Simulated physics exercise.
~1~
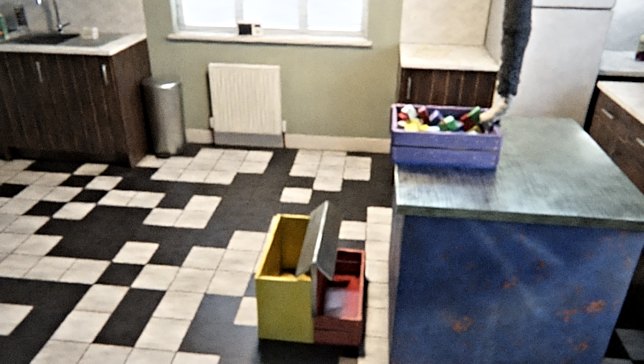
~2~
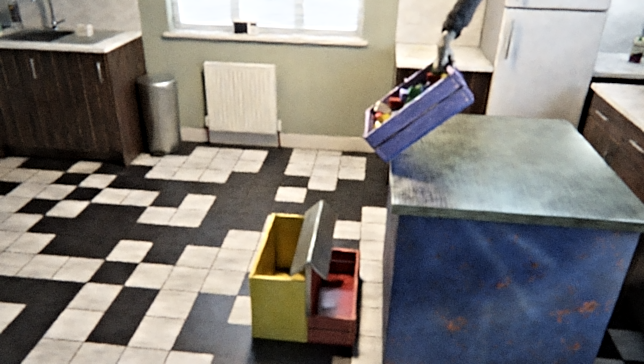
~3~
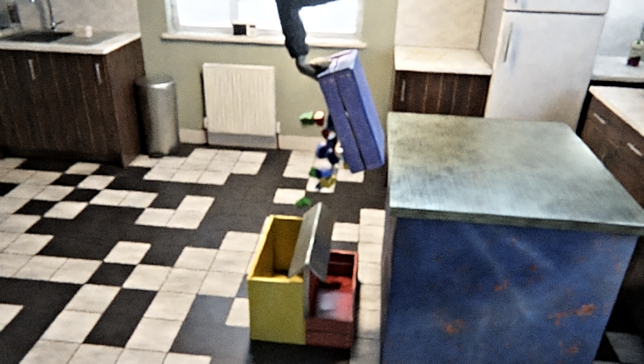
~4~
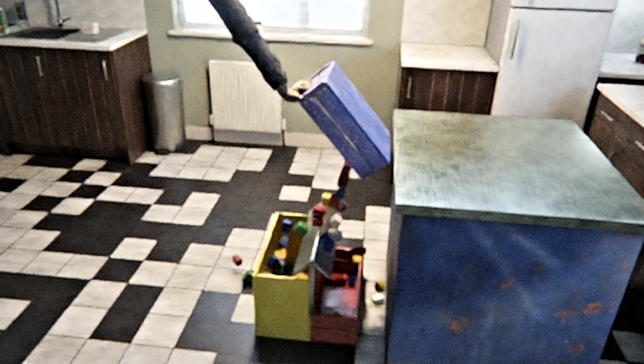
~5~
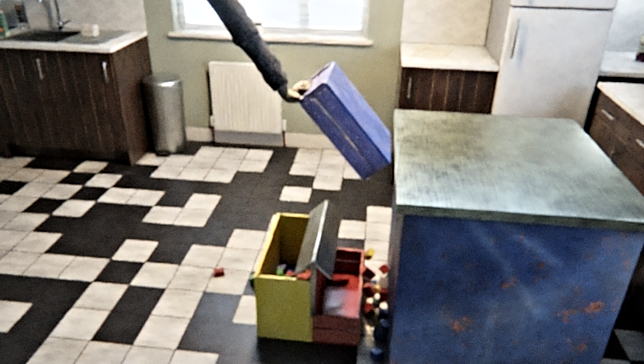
At first, a blue crate full of colourful toy bricks rests on a bench in a kitchen, with an empty yellow trough and red tub joined on the checkered floor to the left. A dark arm lifts the crate and tilts it to the left. It swings out past the bench edge and tips steeply, and bricks begin to tumble out. They pour onto the splitter between the two containers, some bouncing aside. Finally, the crate hangs still, tipped past upright, with many bricks in the yellow trough, a cluster on the floor beside the red tub, and a stray or two lying beyond the trough.
